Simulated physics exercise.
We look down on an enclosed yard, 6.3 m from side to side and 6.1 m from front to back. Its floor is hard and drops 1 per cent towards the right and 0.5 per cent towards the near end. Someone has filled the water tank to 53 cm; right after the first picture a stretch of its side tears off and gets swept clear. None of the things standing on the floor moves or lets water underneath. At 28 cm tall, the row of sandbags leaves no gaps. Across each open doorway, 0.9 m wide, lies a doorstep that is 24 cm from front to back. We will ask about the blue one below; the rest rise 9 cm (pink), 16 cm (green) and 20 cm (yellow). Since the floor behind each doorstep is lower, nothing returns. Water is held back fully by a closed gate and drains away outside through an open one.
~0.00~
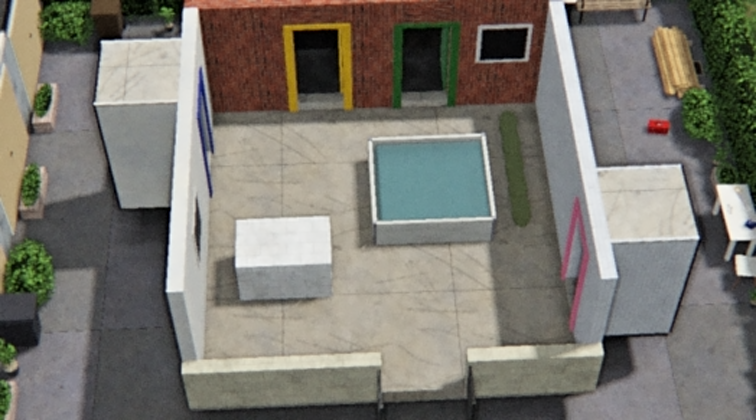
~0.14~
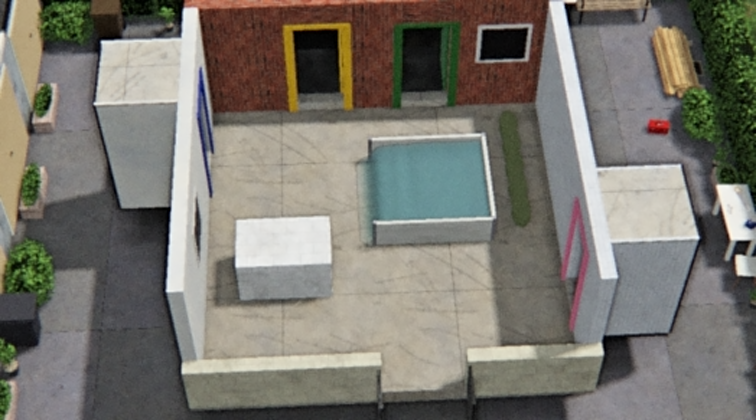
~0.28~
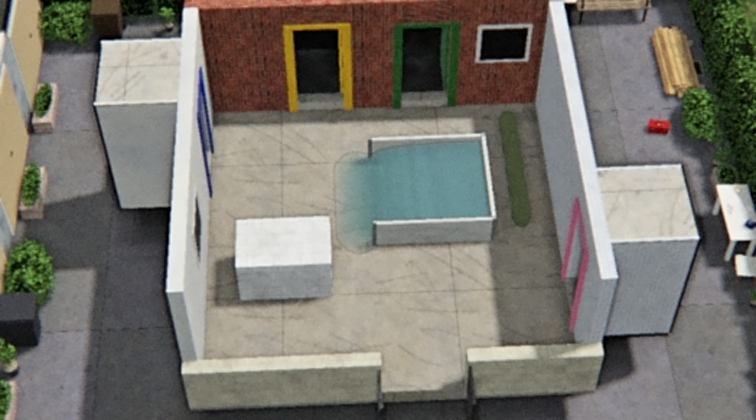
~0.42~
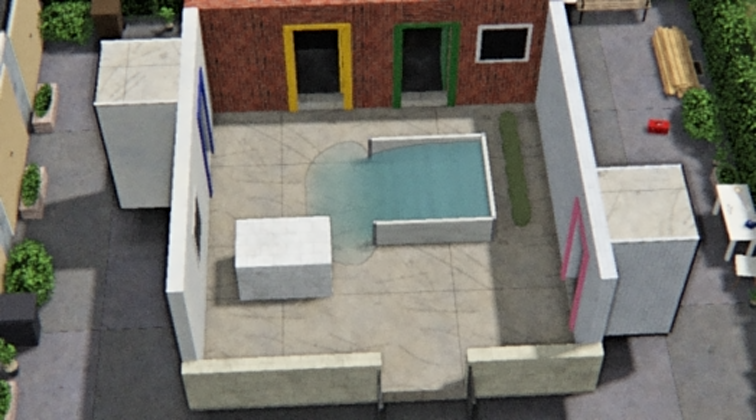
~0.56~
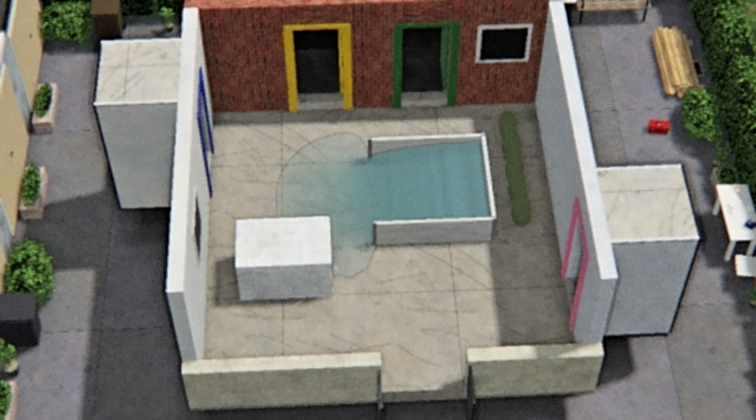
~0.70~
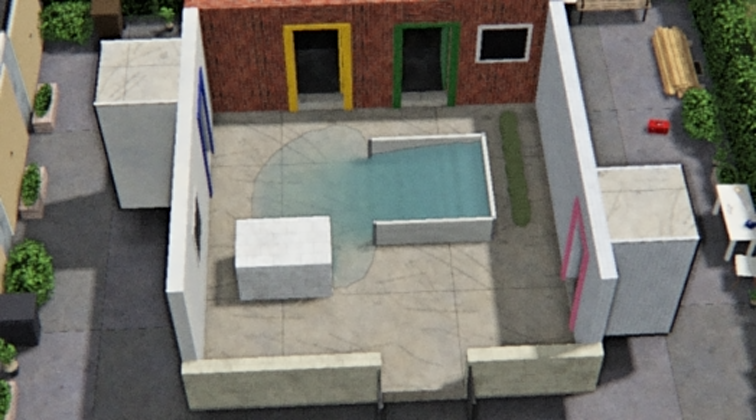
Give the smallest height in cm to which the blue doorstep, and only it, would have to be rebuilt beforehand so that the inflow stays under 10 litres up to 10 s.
Roughly 20 cm.
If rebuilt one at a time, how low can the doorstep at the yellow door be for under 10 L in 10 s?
Yellow door - some 7.0 centimetres.
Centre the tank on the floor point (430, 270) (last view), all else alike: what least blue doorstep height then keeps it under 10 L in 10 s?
It should be around 9.5 cm high.
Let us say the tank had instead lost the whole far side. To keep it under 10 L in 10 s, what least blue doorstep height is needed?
Minimum height: Approx. 9.5 cm.
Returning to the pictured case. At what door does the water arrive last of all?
The pink one.
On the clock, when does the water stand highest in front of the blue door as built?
2.6 s.
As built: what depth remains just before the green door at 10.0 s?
The depth there is around 6.0 cm.
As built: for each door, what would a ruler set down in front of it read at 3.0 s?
Pink door 0 cm, blue door 21 cm, green door 0 cm, yellow door 4 cm.
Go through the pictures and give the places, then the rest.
In the first frame, the water tank at (430, 180) is whole and still, 53 cm deep; the blue door at (205, 137) is dry.
In the second frame, the front is at (366, 240), 0.2 m from the gap at (374, 196); 0.2 m2 of floor is wet, 53 cm left at the back.
In the third frame, the gap is at (374, 196), the front 0.6 m out at (343, 238); the back of the water tank holds 53 cm.
In the fourth frame, the gap is at (374, 197), the front 1.1 m out at a hidden place; the back of the water tank holds 53 cm.
In the fifth frame, the front is at a hidden place, 1.7 m from the gap at (374, 197); 3.9 m2 of floor is wet, 53 cm left at the back.
In the sixth frame, water pours out at (374, 197) and has run 2.1 m, to a hidden place; about 6 cm deep outside, 50 cm at the back; 1.0 m in a straight line remain to the blue door at (205, 137).
After 1.4 s water covers 30 % of the floor, deepest (28 cm) near (209, 238); 20 cm at the blue door, 4 litres in over its 11 cm doorstep.
After 3.0 s water covers 45 % of the floor, deepest (28 cm) near (214, 118); 21 cm at the blue door, 80 litres in over its 11 cm doorstep.
After 10.0 s water covers 90 % of the floor, deepest (16 cm) near (528, 373); 3 cm at the blue door, 119 litres in over its 11 cm doorstep.
At the blue door as built, the water arrived by 1.1 s and peaked near 24 cm at 2.6 s.
With a doorstep of 16.5 cm, 38 litres would have come in within the 10 s; with 22 cm, 5 litres. So under 10 litres takes about 20 cm.
